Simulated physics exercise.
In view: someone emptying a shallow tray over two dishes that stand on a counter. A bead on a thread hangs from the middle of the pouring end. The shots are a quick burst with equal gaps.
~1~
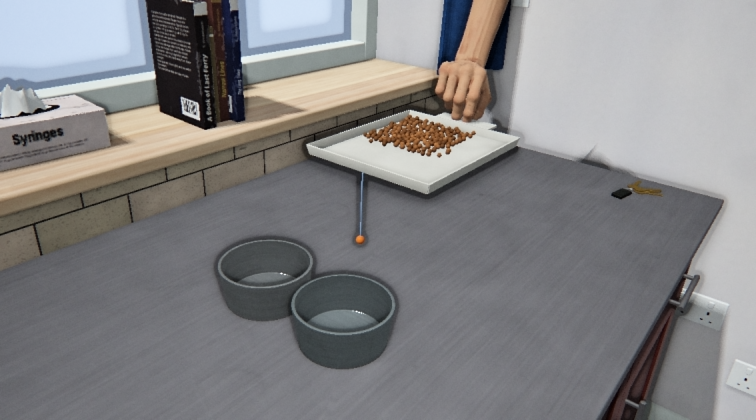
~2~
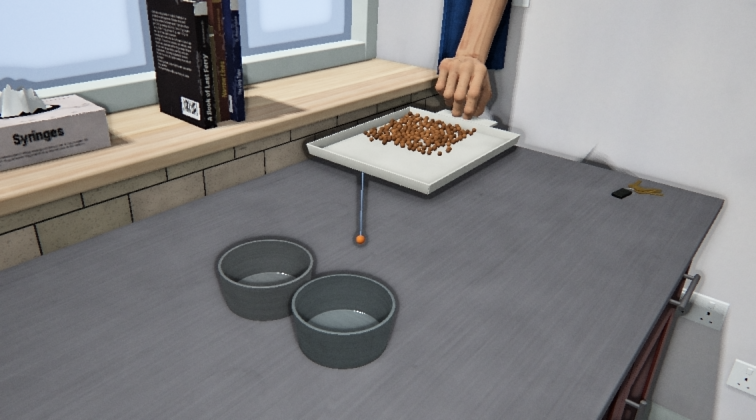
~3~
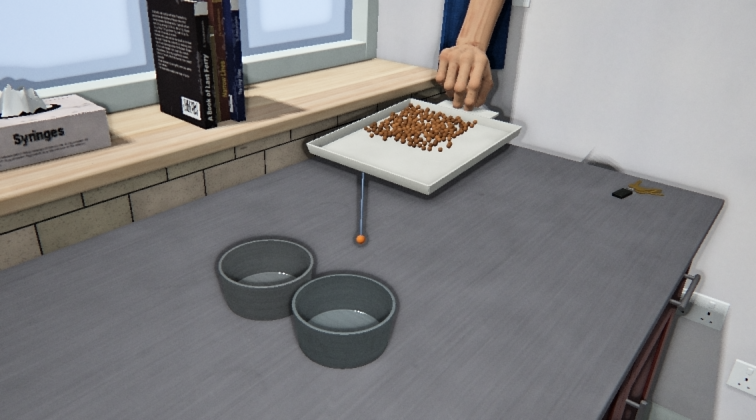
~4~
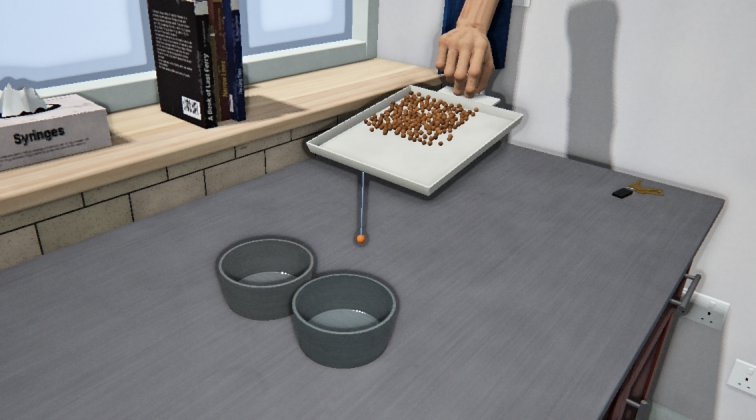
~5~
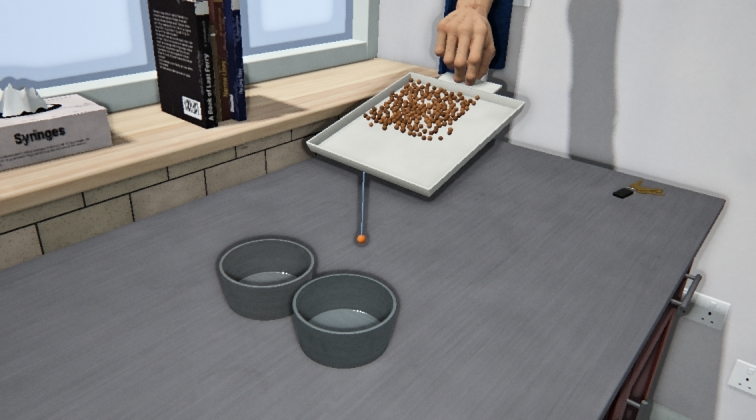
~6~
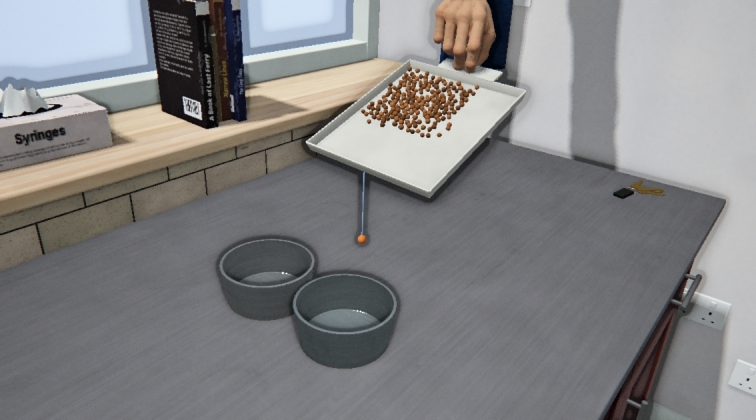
The video shows a hand gripping a shallow white tray of small brown cereal balls above a gray counter with two dark bowls, gradually raising the far end so the tray tilts toward its near right corner.
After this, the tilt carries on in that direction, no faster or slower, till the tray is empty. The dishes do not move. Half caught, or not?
The two hold only the smaller part of the load.
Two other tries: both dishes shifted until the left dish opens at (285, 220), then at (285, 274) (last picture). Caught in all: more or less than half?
In turn: Not half; not half.
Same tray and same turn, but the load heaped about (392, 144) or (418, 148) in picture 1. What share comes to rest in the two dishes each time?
Near 30 % and 20 %.
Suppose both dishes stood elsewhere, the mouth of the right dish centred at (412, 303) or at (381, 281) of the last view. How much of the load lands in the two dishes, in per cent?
Near 80 % and 80 %.
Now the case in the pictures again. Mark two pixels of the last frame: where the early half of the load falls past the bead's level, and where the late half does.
Around (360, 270) and then (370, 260).
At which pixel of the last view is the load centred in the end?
Roughly at (362, 312).
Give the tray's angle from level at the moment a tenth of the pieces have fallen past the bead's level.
At some 60 degrees.
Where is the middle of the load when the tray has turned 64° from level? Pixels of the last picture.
At about (379, 180).
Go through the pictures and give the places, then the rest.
In the first frame, corners of the pouring end near (310, 144) and (428, 183), level; middle of the load near (419, 134), cereal balls; left dish near (231, 295); right dish near (309, 341); bead on its thread near (360, 240).
In the second frame, corners of the pouring end near (310, 144) and (429, 183), level; middle of the load near (420, 132).
In the third frame, corners of the pouring end near (310, 143) and (429, 184), tipped barely, lowest at the right corner; middle of the load near (420, 126).
In the fourth frame, corners of the pouring end near (310, 142) and (428, 186), tipped a little, lowest at the right corner; middle of the load near (421, 116).
In the fifth frame, corners of the pouring end near (310, 142) and (429, 187), tipped clearly, lowest at the right corner; middle of the load near (421, 108).
In the sixth frame, corners of the pouring end near (309, 141) and (428, 189), tipped clearly, lowest at the right corner; middle of the load near (419, 100), near a third on the move; left dish near (233, 295); right dish near (310, 340).
Shortly afterwards, tray tipped steeply; near two thirds on the tray; a little in the right dish; only a few in the left dish; a little outside both; near a quarter in the air.
Next, tray tipped past a quarter turn; near a quarter on the tray; a little in the right dish; a little in the left dish; near a third outside both; near a quarter in the air.
Some moments later, tray tipped past a quarter turn; near a quarter in the right dish; a little in the left dish; near two thirds outside both.
In the end, tray tipped past a quarter turn; near a quarter in the right dish; a little in the left dish; near two thirds outside both.
